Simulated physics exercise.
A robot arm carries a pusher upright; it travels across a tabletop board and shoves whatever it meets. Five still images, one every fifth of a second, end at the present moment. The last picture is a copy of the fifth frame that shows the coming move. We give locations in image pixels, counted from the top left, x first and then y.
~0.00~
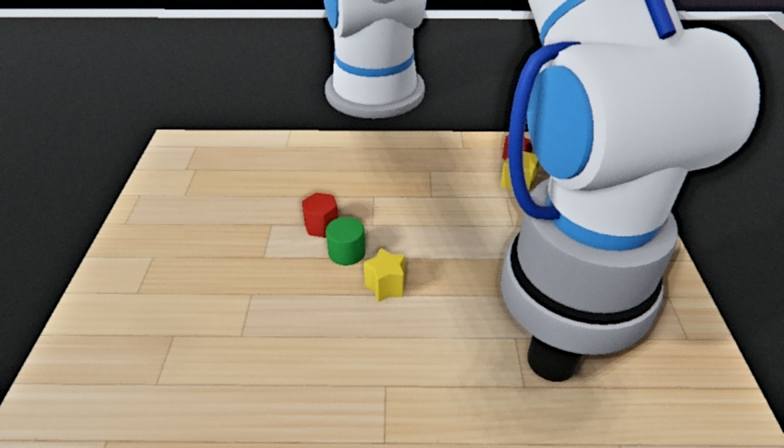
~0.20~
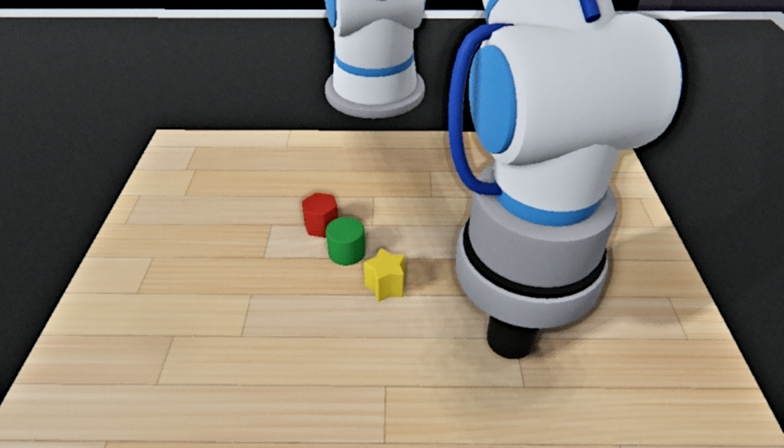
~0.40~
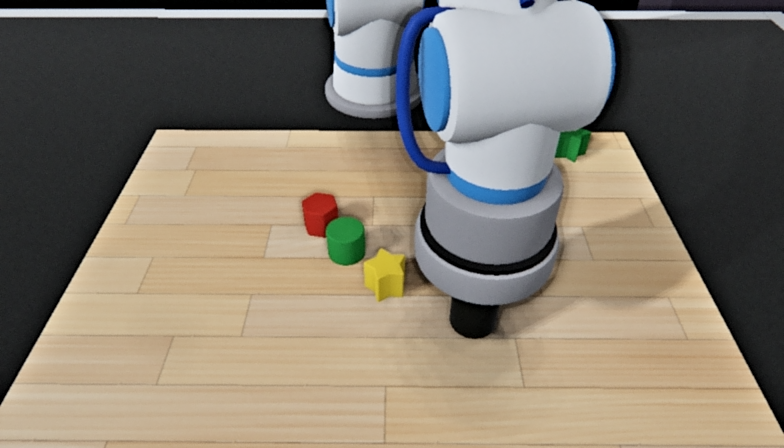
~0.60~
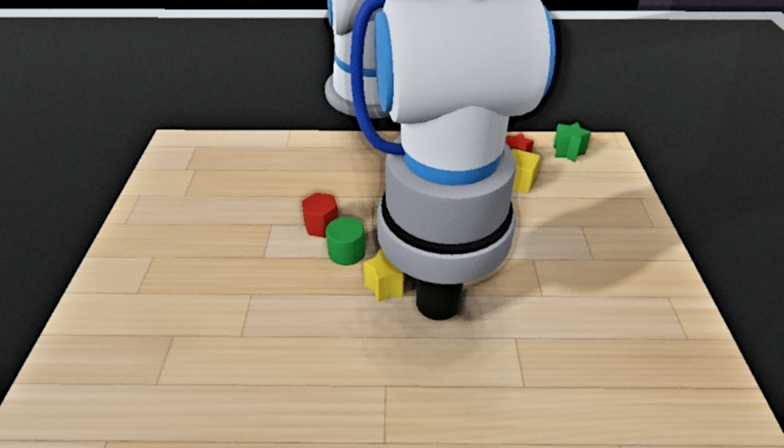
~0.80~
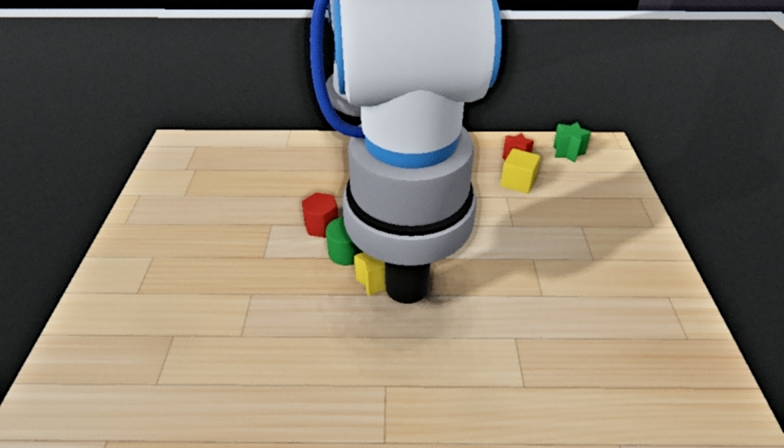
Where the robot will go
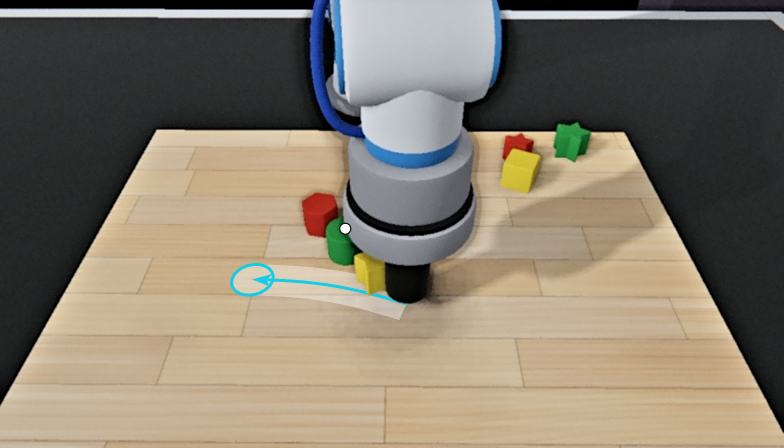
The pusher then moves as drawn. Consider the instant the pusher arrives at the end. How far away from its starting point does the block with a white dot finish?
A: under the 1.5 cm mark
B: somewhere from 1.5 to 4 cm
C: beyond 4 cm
The one that fits is B, somewhere from 1.5 to 4 cm.
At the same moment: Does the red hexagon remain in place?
Going by the path, no.
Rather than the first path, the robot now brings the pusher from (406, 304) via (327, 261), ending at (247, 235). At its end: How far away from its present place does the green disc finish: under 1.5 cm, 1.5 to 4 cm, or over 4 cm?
My estimate: Beyond 4 cm.
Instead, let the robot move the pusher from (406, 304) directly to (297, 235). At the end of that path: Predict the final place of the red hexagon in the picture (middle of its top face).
By then it is at (294, 154).
The line goes from (406, 304) via (330, 285), ending at (252, 279); the dot is on the green disc.
The first path, step by step. One third of the way, pusher at (354, 274); red hexagon at (317, 197); green disc at (337, 216); yellow star-shaped block at (339, 239), turned 40° clockwise.
Two thirds of the way, pusher at (301, 266); red hexagon at (317, 195), turned 10° anticlockwise; green disc at (336, 215); yellow star-shaped block at (311, 234), turned 95° clockwise.
At the end, pusher at (248, 263); red hexagon at (317, 195), turned 10° anticlockwise; green disc at (336, 215); yellow star-shaped block at (309, 234), turned 105° clockwise.
